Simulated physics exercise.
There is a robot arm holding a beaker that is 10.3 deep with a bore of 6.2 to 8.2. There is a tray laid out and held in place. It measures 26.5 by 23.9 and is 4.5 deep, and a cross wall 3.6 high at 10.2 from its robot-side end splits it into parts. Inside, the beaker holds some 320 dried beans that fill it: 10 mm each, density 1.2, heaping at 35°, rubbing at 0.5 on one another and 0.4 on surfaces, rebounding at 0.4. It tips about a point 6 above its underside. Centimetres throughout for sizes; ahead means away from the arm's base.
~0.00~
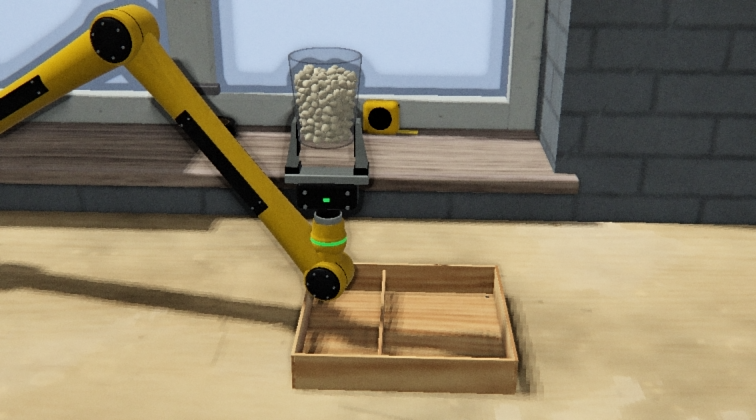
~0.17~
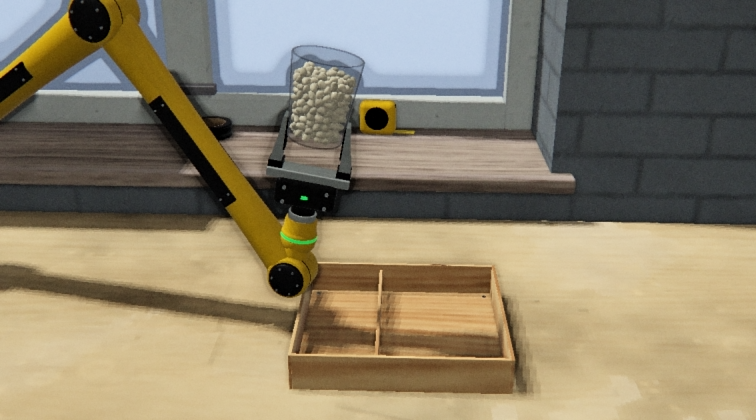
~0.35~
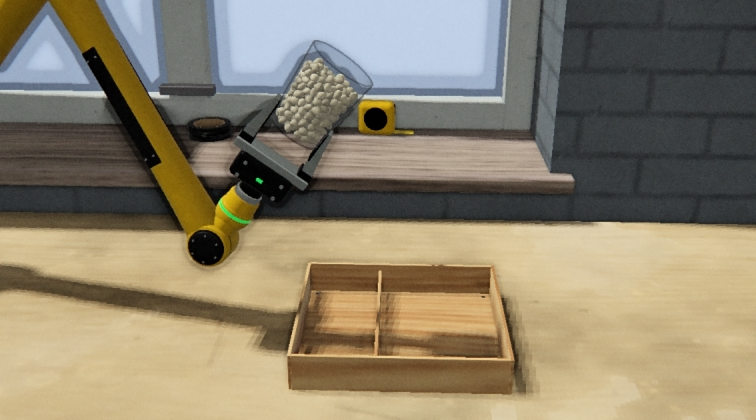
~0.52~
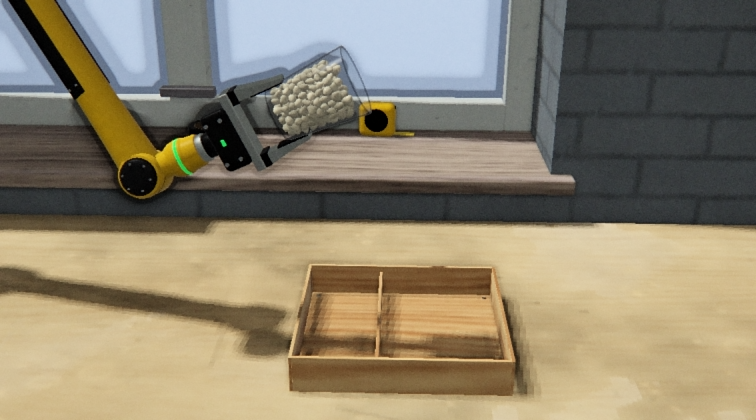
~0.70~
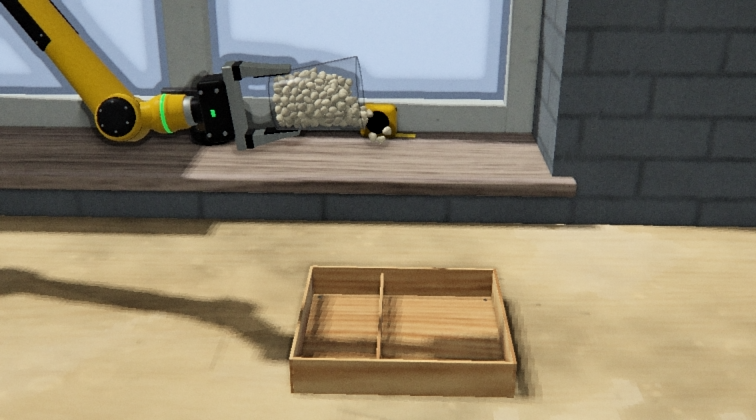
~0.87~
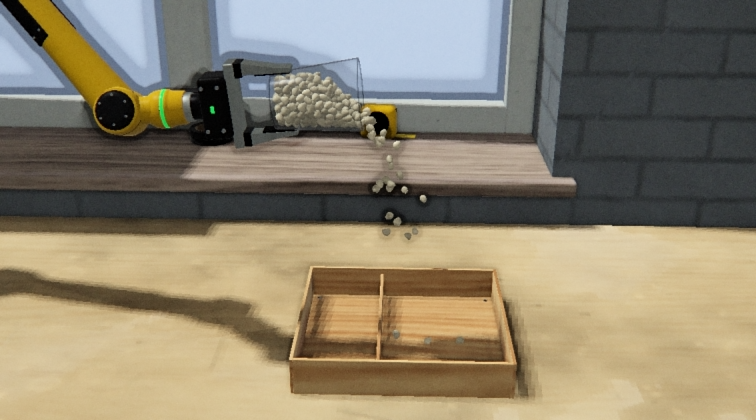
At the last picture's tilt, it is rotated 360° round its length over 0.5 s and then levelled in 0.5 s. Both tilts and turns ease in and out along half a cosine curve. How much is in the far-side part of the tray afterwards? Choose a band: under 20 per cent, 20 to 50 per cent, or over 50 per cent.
Band: 20 to 50 per cent.
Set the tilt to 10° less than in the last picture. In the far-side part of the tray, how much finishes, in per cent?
I'd put it at close to 10 per cent.
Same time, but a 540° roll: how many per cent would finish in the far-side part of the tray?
It would come to around 25 per cent.
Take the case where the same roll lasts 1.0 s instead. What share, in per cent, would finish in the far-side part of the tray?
In that case roughly 40 percent.
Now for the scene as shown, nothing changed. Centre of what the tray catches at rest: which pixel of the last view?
Around (433, 332).
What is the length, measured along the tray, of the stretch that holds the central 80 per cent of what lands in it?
That stretch is around 12 cm long.
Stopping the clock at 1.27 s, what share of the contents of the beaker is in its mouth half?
I'd say about 45 %, give or take.
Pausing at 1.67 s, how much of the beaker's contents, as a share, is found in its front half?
Roughly 45 per cent.
By 1.27 s, tipped 85°, highest piece 37 above the table; 260 in the beaker, 39 in the far-side part, 24 in flight or on a rim.
By 1.67 s, tipped 29°, highest piece 36 above the table; 231 in the beaker, 85 in the far-side part, 2 on the table or floor, 5 in flight or on a rim.
By 2.07 s, upright, highest piece 37 above the table; 231 in the beaker, 90 in the far-side part, 2 on the table or floor.
By 2.77 s, upright, highest piece 37 above the table; 231 in the beaker, 90 in the far-side part, 2 on the table or floor.
Final count, 231 in the beaker, 90 in the far-side part, 2 on the table or floor. That is 28 % in the far-side part of the tray.
